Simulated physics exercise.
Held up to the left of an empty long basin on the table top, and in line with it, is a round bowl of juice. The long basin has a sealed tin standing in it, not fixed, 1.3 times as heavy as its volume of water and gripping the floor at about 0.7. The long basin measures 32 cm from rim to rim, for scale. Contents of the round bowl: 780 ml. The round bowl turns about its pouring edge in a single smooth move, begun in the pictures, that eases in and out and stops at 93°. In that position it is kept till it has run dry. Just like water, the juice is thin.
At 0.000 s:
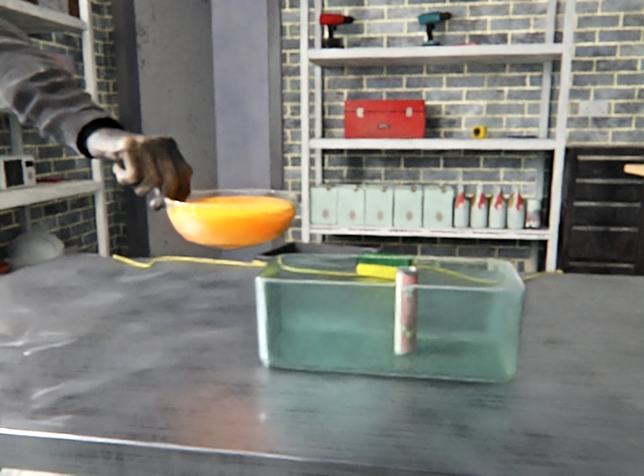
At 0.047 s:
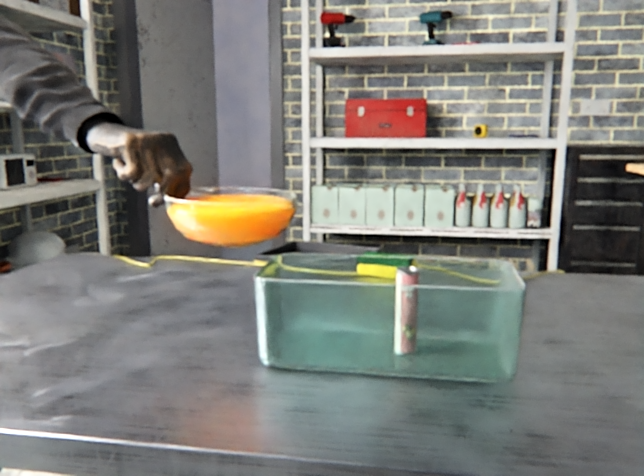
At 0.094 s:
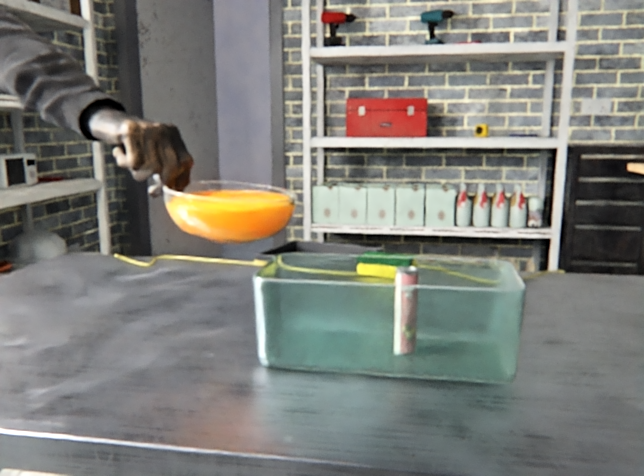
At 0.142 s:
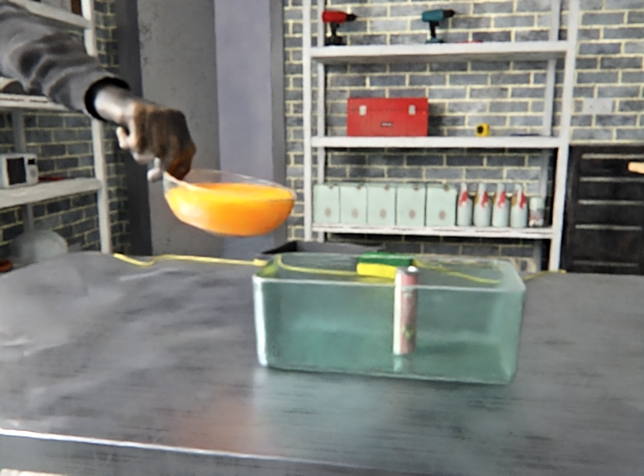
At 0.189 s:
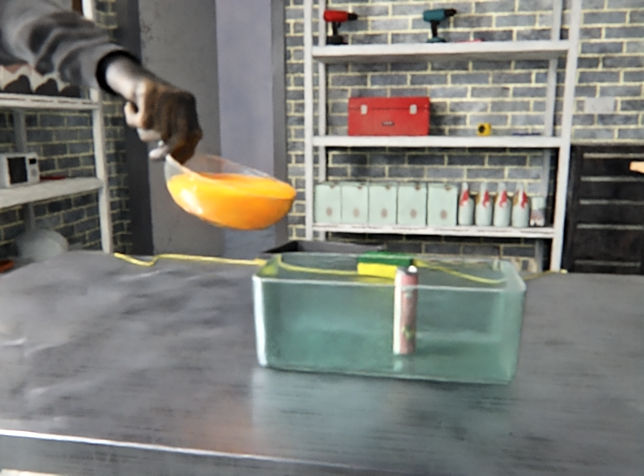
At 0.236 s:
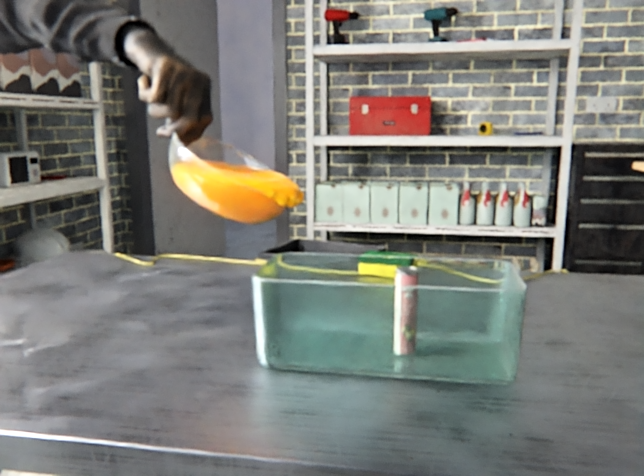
In a workshop, a hand raising and steadily tilting a glass bowl of orange juice rightward beside a clear basin on the table.
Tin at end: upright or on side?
On side.
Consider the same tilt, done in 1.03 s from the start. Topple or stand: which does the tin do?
Then the tin does not tip.
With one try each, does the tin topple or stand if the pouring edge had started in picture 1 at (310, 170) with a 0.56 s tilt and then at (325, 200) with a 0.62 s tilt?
First it stays on its base; then it stays on its base.
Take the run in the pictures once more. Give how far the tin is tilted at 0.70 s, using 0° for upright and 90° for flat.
About 10 degrees from upright.
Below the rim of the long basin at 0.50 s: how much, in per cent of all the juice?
22 %, roughly.
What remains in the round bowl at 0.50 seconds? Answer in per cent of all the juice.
18 %.
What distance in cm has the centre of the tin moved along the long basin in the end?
Net tin displacement: Roughly 7.0 cm.
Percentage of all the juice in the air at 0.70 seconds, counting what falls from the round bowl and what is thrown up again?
Some 4 per cent.
By 0.50 s the tilt is 85° and 19 per cent is still to pour; the tin stands where it began.
By 0.70 s the tilt is 93° and 0 per cent is still to pour; the tin leans 12°.
By 0.90 s the tilt is 93° and 0 per cent is still to pour; the tin leans 35°.
By 1.12 s the tilt is 93° and 0 per cent is still to pour; the tin lies on its side.
At rest the tin lies on its side.
